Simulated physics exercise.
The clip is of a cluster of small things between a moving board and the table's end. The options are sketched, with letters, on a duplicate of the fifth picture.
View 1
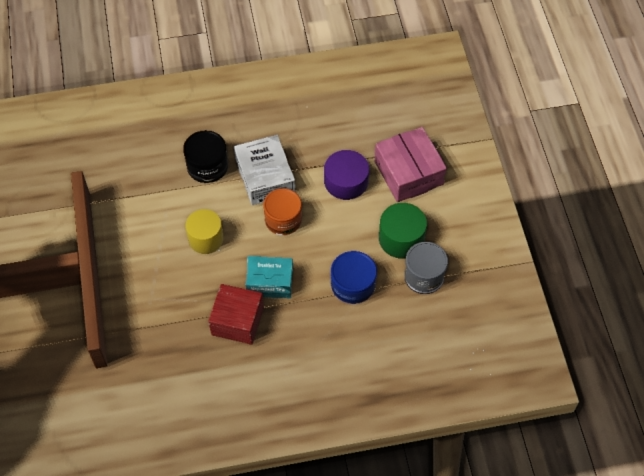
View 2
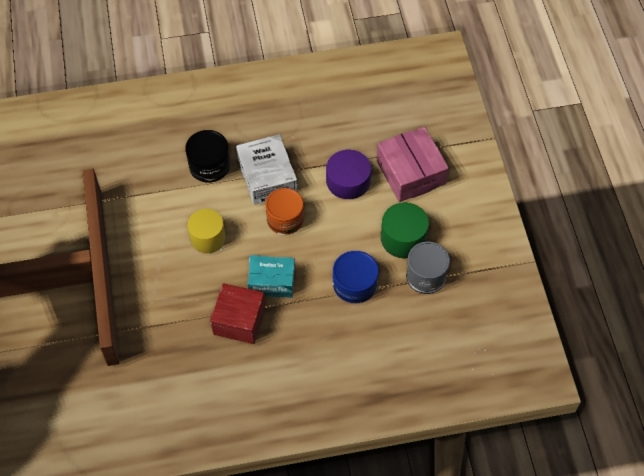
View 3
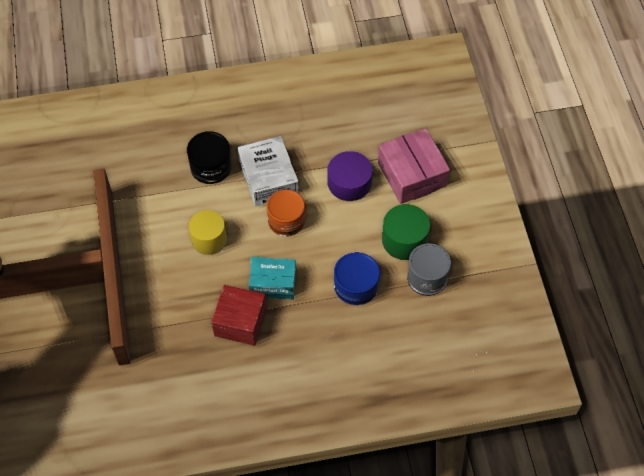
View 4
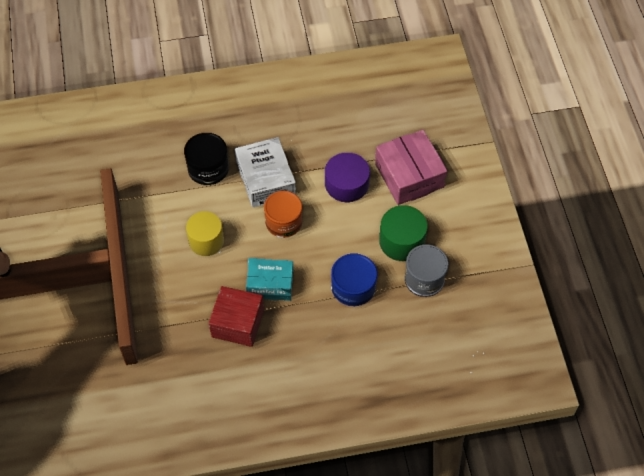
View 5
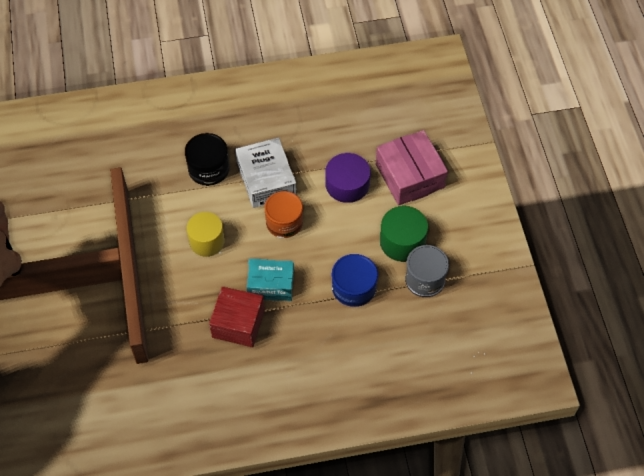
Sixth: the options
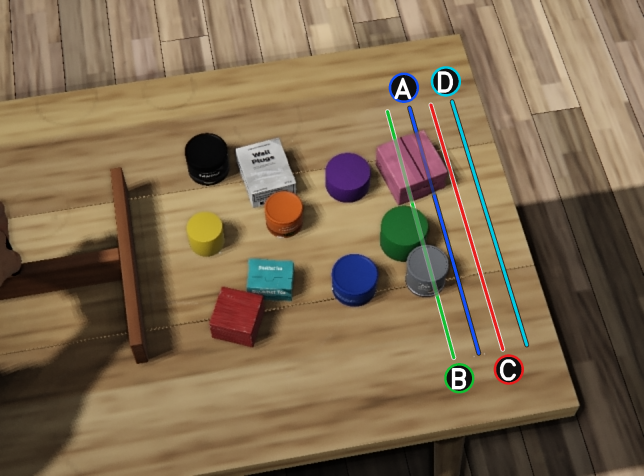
A hand comes into view at the left edge late on, behind a brown wooden board on a pale wood table seen from above at a tilt, with a plank floor around it. Black, yellow, orange, purple, green, blue and grey round containers stand right of the board among white, pink, teal and red boxes. The board slides a short way right, the objects keep their places, and the view shifts very slightly.
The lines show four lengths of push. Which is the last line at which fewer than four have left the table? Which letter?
No fourth one falls up to A.
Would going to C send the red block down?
By then, no.
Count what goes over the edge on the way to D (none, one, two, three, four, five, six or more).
In all, five.
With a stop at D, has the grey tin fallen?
By then, yes.
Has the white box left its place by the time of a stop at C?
Yes.
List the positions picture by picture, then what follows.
The first picture shows orange tub (283, 212); grey tin (425, 268); purple tin (346, 175).
The second picture shows board (96, 254); red block (238, 314).
The third picture shows board (108, 253); black jar (209, 158).
The fourth picture shows board (115, 253); pink box (410, 167).
The fifth picture shows board (125, 252); blue jar (355, 281); yellow pot (205, 234); orange tub (284, 215).
On the marked copy, A at (442, 223); B at (419, 227); C at (465, 219); D at (487, 216).
Taking A. A third of the way, board (240, 234); black jar (228, 147); red block (281, 307).
Two thirds of the way, board (353, 215); pink box (462, 162); grey tin (478, 262).
When it is over, board (440, 201); grey tin over the edge; pink box over the edge; two fallen.
As for the rest, B is within the limit but short; C drops five; D drops five.
